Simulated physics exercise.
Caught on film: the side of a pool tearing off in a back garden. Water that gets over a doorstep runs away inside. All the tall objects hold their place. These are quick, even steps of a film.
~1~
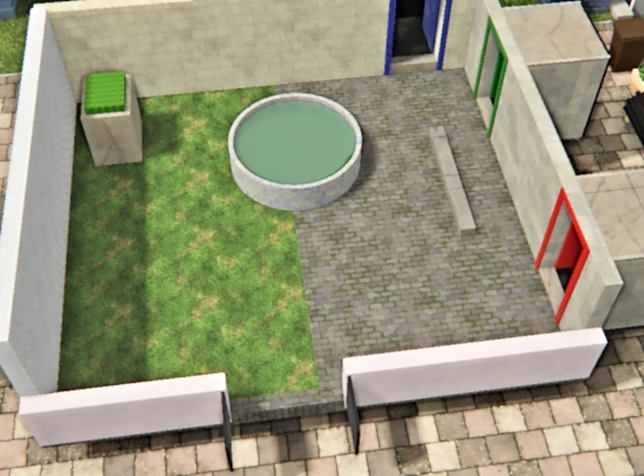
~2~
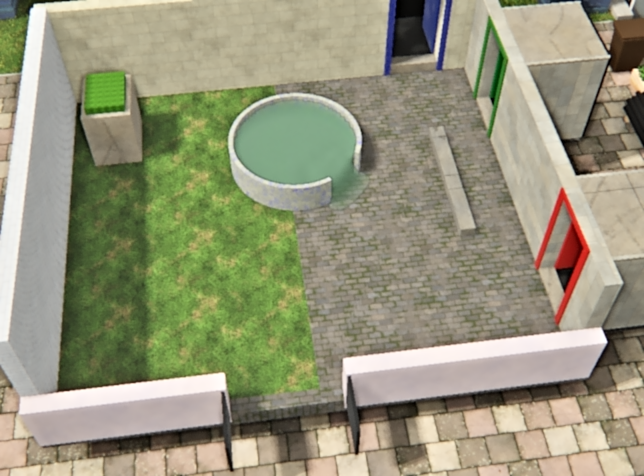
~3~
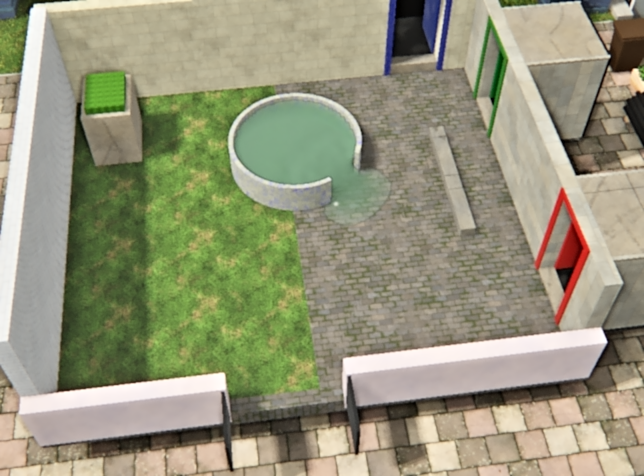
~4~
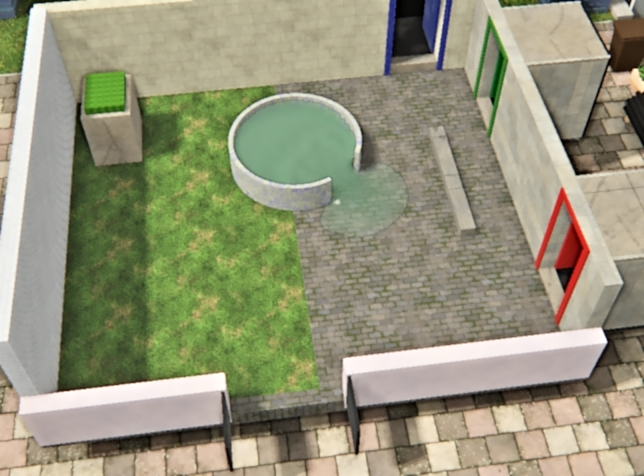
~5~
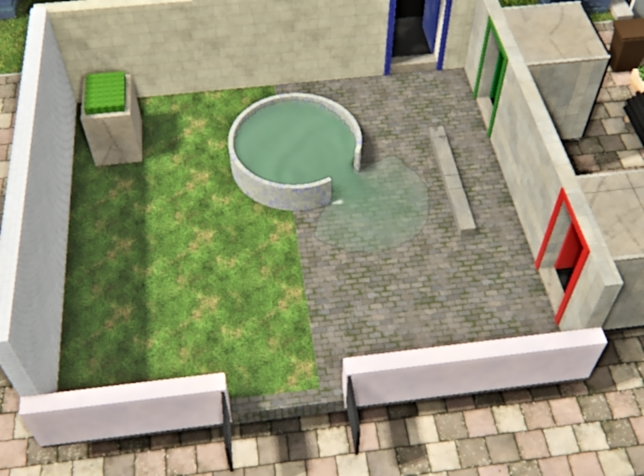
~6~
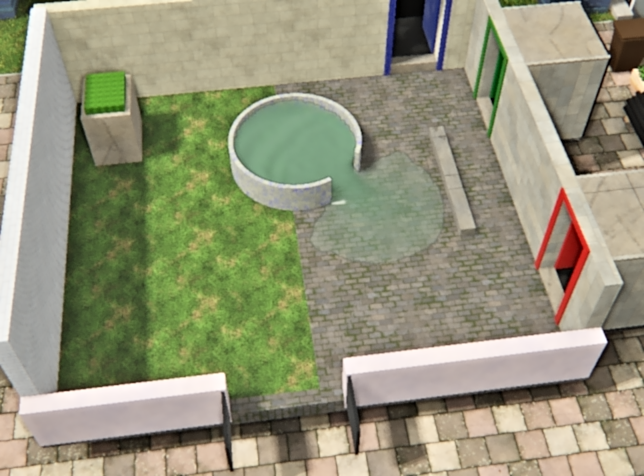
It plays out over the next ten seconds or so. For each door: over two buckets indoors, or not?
The red door floods; the blue door holds within the limit; the green door holds within the limit.
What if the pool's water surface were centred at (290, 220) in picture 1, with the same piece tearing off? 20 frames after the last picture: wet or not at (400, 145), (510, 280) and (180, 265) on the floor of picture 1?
As listed: Not flooded, flooded, no water.
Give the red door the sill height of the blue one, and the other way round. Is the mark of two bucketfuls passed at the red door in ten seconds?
In short: Red door is under.
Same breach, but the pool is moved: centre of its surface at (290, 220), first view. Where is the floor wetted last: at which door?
That is the door marked blue.
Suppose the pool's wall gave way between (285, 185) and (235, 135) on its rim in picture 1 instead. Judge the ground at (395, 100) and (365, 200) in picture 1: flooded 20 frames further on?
As listed: Dry, free of water.
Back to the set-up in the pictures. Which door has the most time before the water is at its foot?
That is the green one.
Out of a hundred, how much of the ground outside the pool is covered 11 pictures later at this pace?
Some 25 per cent.
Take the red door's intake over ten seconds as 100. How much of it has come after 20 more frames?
Close to 10 %.
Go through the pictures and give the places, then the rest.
The round pool at (295, 142) is whole and still, in the first frame.
The front is at (362, 175), out from the gap at (345, 181), in the second frame.
The front is at (386, 189), out from the gap at (345, 183), in the third frame.
The front is at (399, 210), out from the gap at (345, 183), in the fourth frame.
Water pours out at (345, 182) and has run to (420, 222), in the fifth frame.
Water pours out at (345, 182) and has run to (423, 245), in the sixth frame.
A moment on, water covers 15 % of the floor; the red door not reached, the blue door not reached, the green door not reached.
Next, water covers 25 % of the floor; the red door wet at the sill, nothing in, the blue door not reached, the green door not reached.
Then, water covers 30 % of the floor; the red door under two buckets in, the blue door not reached, the green door not reached.
Later, water covers 45 % of the floor; the red door over two buckets in, the blue door wet at the sill, nothing in, the green door not reached.
In the end, water covers 65 % of the floor; the red door over two buckets in, the blue door wet at the sill, nothing in, the green door wet at the sill, nothing in.
